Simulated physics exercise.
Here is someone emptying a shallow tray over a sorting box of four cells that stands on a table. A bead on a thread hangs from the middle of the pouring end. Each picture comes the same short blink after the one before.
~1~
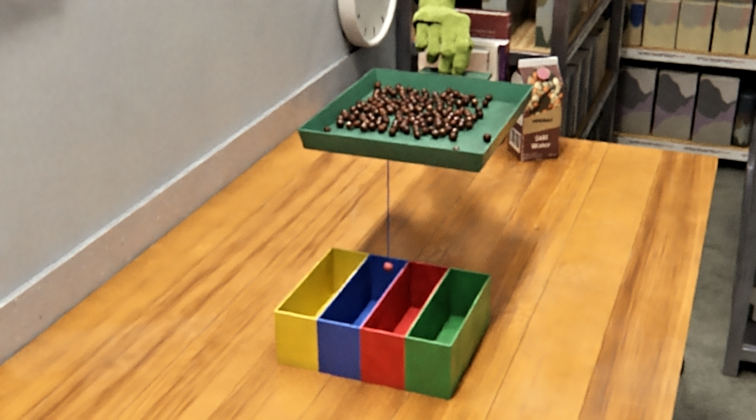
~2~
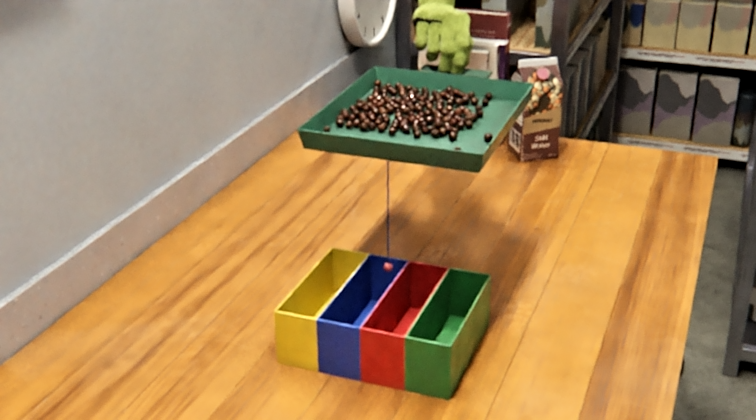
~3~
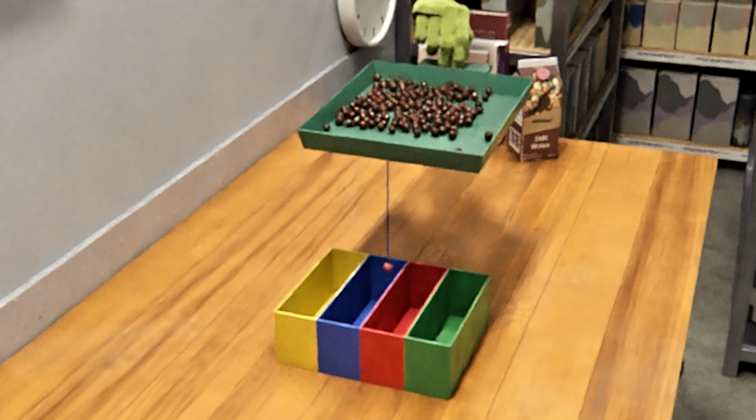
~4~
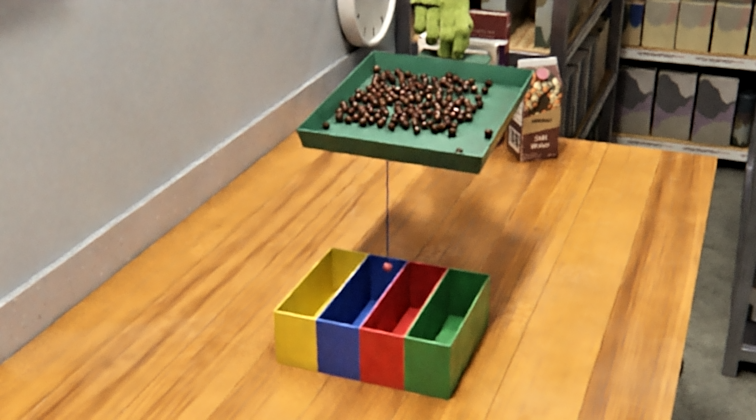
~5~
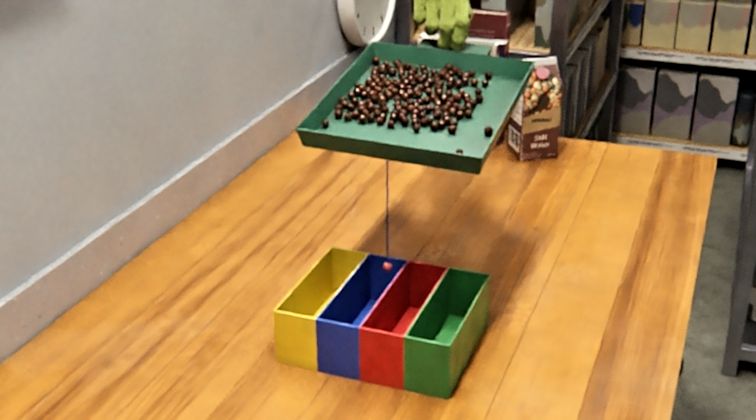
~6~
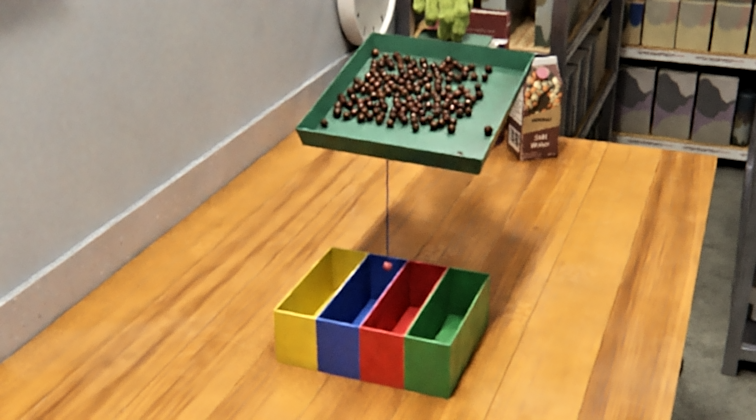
The footage shows a green tray of chocolate balls above a yellow, blue, red and green sorting box on a wooden table, its far side rising slowly while the balls shift slightly and a bead hangs on a thread.
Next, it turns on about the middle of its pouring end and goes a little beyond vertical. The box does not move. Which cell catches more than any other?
Fullest: The green cell.
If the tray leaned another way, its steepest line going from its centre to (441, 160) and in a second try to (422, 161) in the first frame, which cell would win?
First that green cell, then the green cell.
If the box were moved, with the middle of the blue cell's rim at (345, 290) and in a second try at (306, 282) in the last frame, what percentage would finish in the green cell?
Near 30 % and 20 %.
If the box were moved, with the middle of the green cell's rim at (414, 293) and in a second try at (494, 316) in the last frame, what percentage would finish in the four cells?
First some 50, then 90 per cent.
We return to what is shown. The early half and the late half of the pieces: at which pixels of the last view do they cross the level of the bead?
Around (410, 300) and then (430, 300).
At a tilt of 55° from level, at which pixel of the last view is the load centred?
Roughly at (400, 137).
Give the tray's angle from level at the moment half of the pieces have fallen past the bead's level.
Near 95 degrees.
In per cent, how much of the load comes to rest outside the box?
Some 20 per cent.
Just after the last frame, tray tipped steeply; almost all on the tray; just a few falling or outside the box.
A moment on, tray tipped right over; roughly a third on the tray; about a tenth in the green cell; about a tenth in the blue cell; about a tenth in the red cell; about a tenth in the yellow cell; roughly a third falling or outside the box.
Further on, tray tipped past a quarter turn; roughly a third in the green cell; roughly a quarter in the red cell; roughly a quarter in the blue cell; about a tenth in the yellow cell; roughly a quarter falling or outside the box.
When it is over, tray tipped past a quarter turn; roughly a third in the green cell; roughly a quarter in the red cell; roughly a quarter in the blue cell; about a tenth in the yellow cell; roughly a quarter outside the box.
